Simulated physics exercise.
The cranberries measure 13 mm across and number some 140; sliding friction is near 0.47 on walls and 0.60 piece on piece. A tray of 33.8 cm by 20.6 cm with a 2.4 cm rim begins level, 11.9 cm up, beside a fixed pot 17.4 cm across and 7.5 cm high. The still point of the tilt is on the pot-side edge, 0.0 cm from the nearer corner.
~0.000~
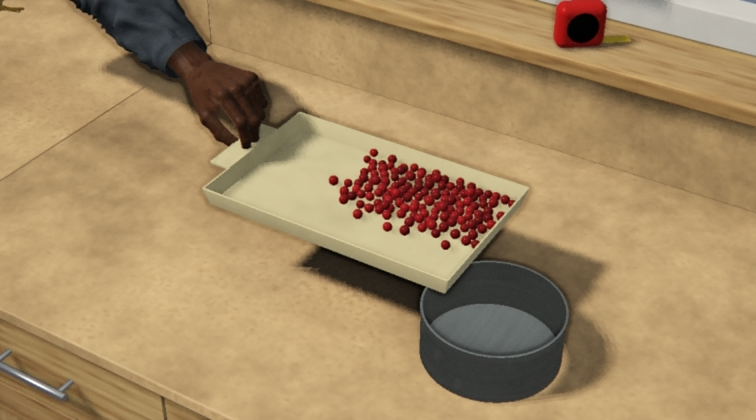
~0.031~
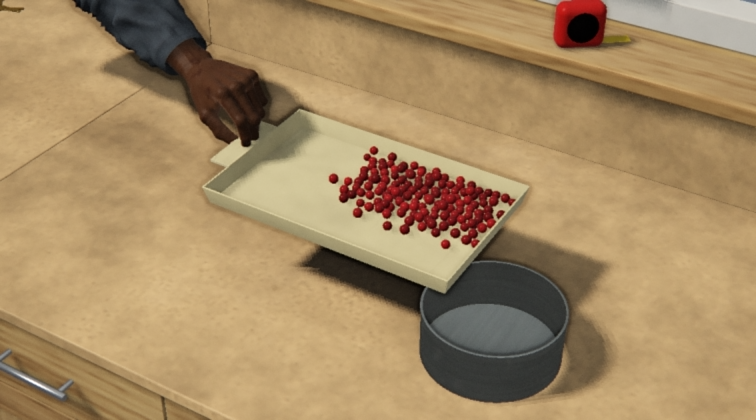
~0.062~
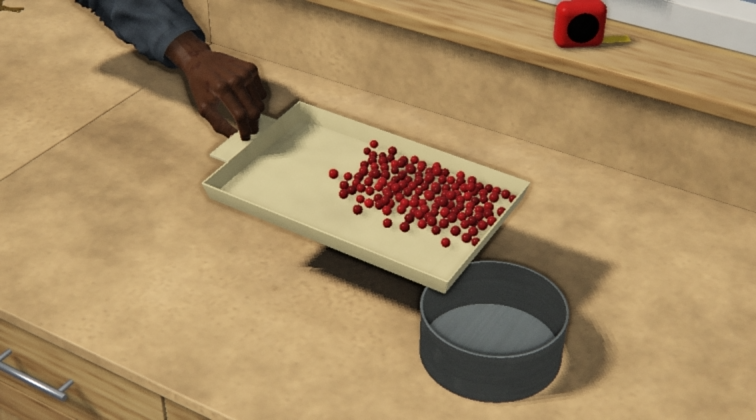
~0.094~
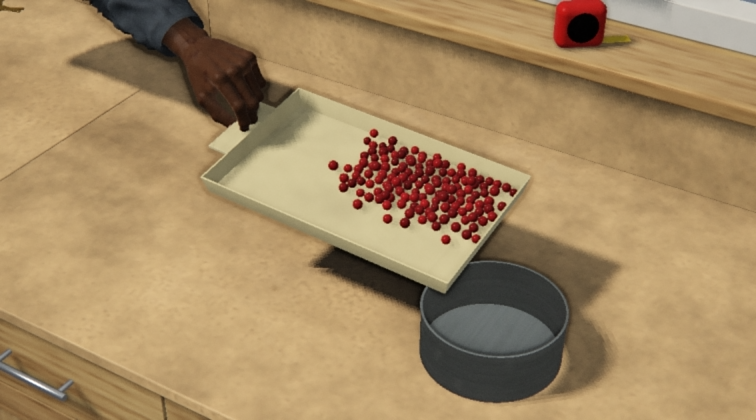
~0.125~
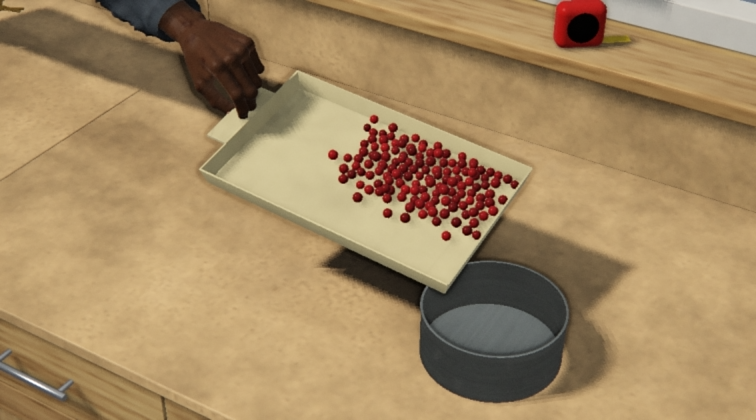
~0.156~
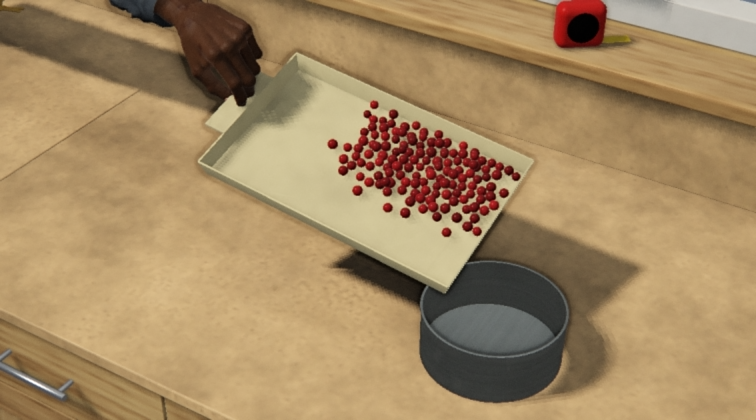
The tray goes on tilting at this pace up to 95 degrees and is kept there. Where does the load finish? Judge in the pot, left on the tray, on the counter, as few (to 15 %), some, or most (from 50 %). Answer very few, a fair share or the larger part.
Pot: Very few, tray: Very few, counter: The larger part.
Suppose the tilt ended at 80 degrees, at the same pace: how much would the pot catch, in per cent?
In that case some 0 per cent.
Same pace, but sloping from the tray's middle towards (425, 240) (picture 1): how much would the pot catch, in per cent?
Some 65 per cent.
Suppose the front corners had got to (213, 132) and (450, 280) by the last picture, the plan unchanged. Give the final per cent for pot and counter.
Pot 70, counter 30.
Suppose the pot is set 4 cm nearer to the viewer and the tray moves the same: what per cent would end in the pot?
In that case some 35 per cent.
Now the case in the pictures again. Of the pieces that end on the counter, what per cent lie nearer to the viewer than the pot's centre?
Some 100 per cent.
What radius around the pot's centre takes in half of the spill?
Some 20 cm.
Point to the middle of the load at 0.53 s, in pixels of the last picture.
Around (423, 260).
Then, at 0.38 s, tilt 57 degrees; the tray holds 100 %, the pot 0 %.
Then, at 0.53 s, tilt 84 degrees; the tray holds 100 %, the pot 0 %.
Then, at 0.80 s, tilt 95 degrees; the tray holds 5 %, the pot 0 %.
By 1.7 s all is still; pot 0 %, tray 0 %, counter 100 %.
